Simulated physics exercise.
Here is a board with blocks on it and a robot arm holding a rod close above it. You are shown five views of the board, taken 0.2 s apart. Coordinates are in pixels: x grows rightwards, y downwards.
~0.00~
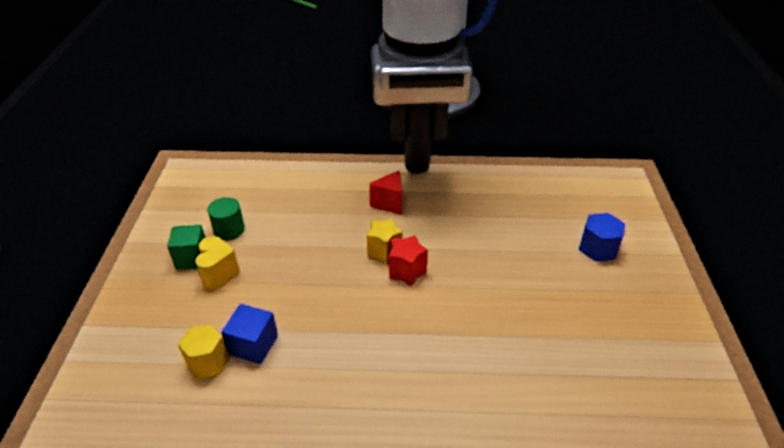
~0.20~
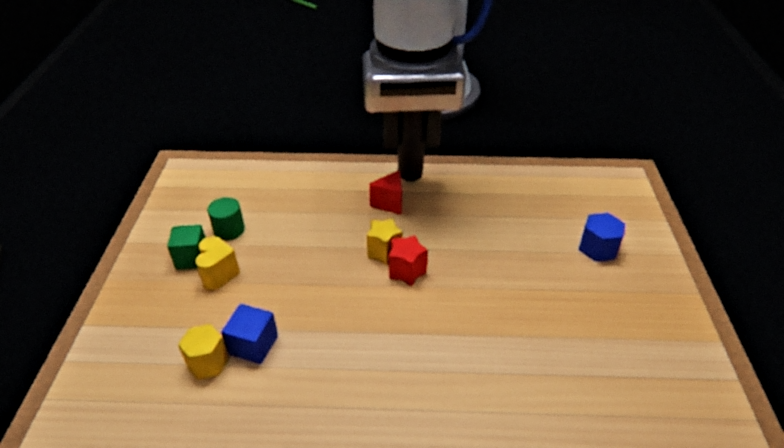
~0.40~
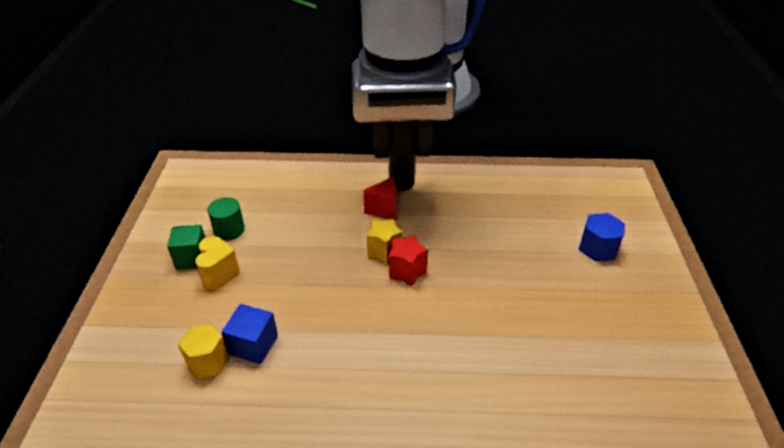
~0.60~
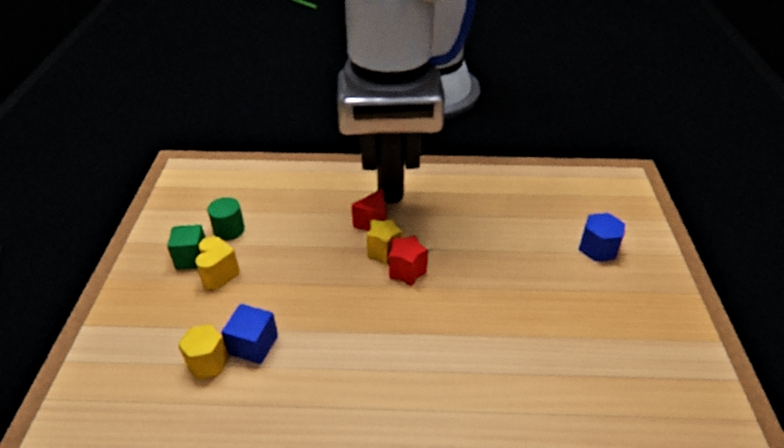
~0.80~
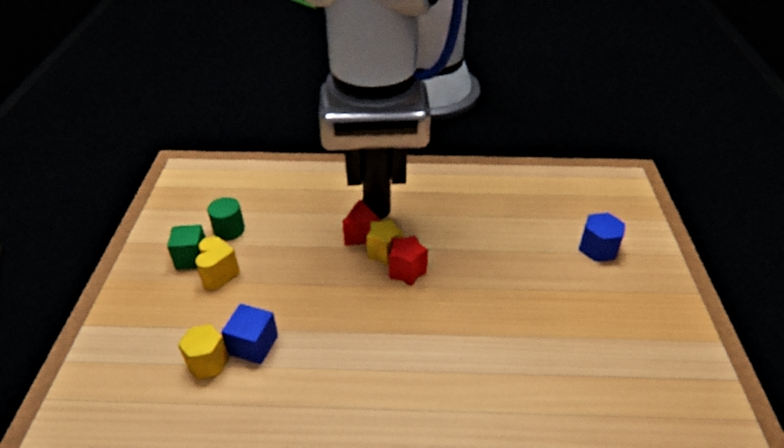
We see a robot arm lower its dark rod toward the red triangular block near the board's far edge, then push it a short way left and nearer the viewer, beside the yellow star, while the other blocks stay put.
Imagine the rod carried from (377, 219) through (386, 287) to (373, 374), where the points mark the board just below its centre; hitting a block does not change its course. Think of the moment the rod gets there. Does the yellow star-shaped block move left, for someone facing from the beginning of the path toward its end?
Going by the path, no.
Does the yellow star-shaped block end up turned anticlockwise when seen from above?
I'd say no.
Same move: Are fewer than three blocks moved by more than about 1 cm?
No, it doesn't check out.
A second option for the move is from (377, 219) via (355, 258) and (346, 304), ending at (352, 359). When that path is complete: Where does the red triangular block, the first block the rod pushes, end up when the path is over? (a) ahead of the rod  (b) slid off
I'll go with b - slid off.
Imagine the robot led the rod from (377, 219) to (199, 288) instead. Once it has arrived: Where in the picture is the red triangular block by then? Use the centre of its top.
About (340, 231).
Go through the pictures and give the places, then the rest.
Lower end of the rod at (417, 167), tops of blocks, red triangular block at (390, 181), yellow star-shaped block at (384, 229), red star-shaped block at (407, 247), in the first picture.
Rod at (411, 175), blocks as before, in the second picture.
Rod at (402, 184), red triangular block at (384, 188), in the third picture.
Rod at (391, 197), red triangular block at (373, 201), in the fourth picture.
Rod at (377, 212), red triangular block at (361, 213), yellow star-shaped block at (384, 229), red star-shaped block at (407, 247), in the fifth picture.
On the path given first. One third of the way, rod at (384, 255); red triangular block at (351, 222), turned 20° clockwise; yellow star-shaped block at (378, 261), turned 20° clockwise; red star-shaped block at (413, 262), turned 80° anticlockwise.
Two thirds of the way, rod at (385, 306); red triangular block at (351, 222), turned 20° clockwise; yellow star-shaped block at (374, 315), turned 30° clockwise; red star-shaped block at (420, 274).
At the end, rod at (372, 366); red triangular block at (351, 222), turned 20° clockwise; yellow star-shaped block at (357, 379), turned 35° clockwise; red star-shaped block at (420, 274), turned 150° anticlockwise.
